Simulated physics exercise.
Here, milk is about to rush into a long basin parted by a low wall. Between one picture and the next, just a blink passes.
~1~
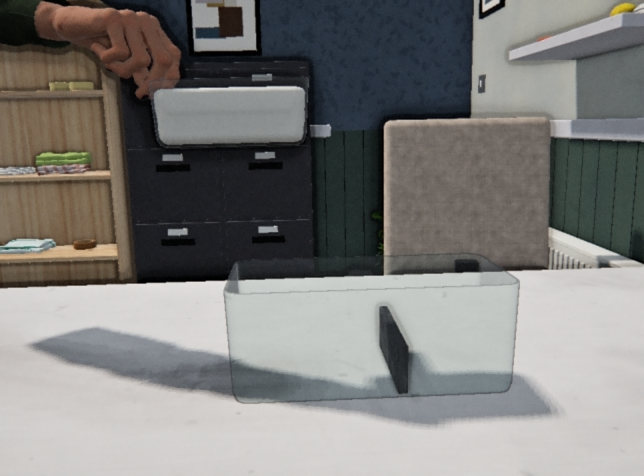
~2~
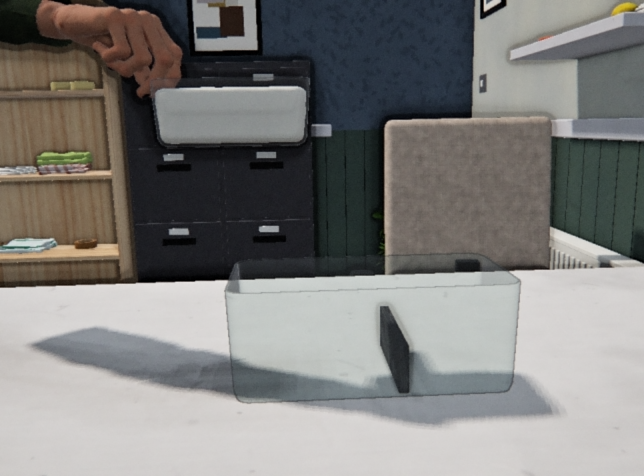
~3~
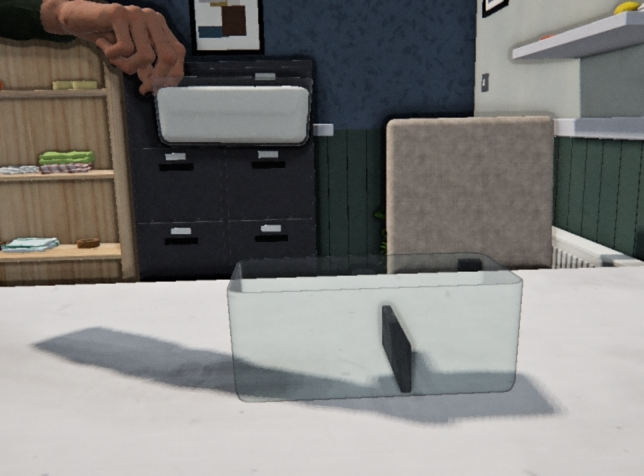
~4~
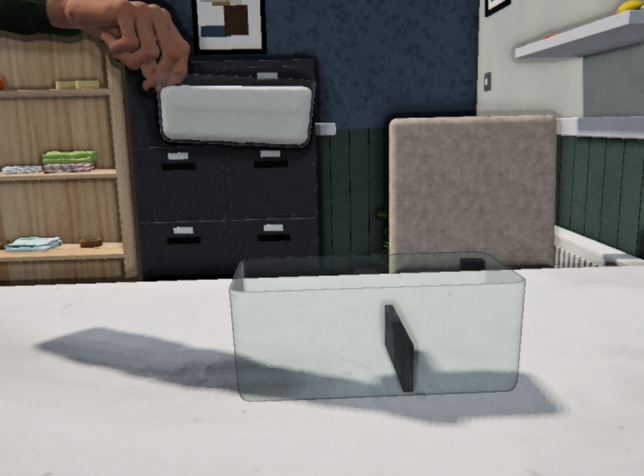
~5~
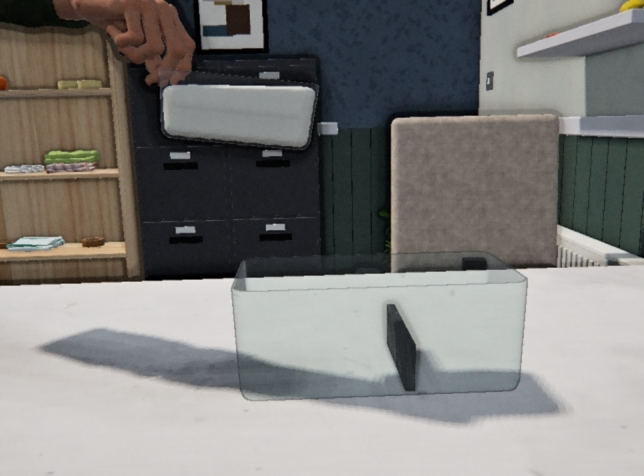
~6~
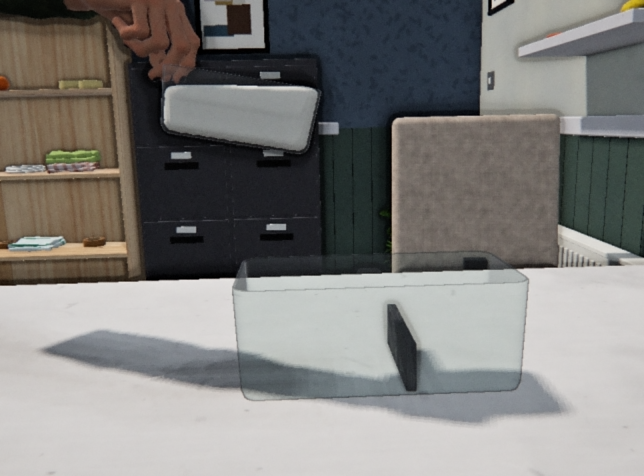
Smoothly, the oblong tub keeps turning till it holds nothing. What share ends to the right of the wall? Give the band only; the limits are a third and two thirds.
Middle share.
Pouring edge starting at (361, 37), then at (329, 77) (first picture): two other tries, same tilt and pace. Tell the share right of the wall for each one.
Roughly 70 percent on the first try and 60 percent on the second.
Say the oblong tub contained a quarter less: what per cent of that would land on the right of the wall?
About 20 parts in a hundred, give or take.
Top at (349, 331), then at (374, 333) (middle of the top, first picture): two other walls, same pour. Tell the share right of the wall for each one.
About 70 % and 60 %.
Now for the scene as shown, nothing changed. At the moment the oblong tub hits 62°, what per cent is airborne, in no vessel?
That comes to near 45 percent.
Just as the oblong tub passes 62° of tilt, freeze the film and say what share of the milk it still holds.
It still holds close to 35 per cent at that lean.
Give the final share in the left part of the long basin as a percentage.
Close to 45 in a hundred.
A moment on, the oblong tub is tipped part way and 35 per cent is still to pour, 8 is left of the wall and 13 right of it.
Next, the oblong tub is tipped on its side and 6 per cent is still to pour, 35 is left of the wall and 45 right of it.
Then the oblong tub is tipped right over and 0 per cent is still to pour, 47 is left of the wall and 45 right of it.
Later the oblong tub is tipped right over and 0 per cent is still to pour, 47 is left of the wall and 45 right of it.
Finally, 47 per cent lies left of the wall, 45 right of it and 8 outside.
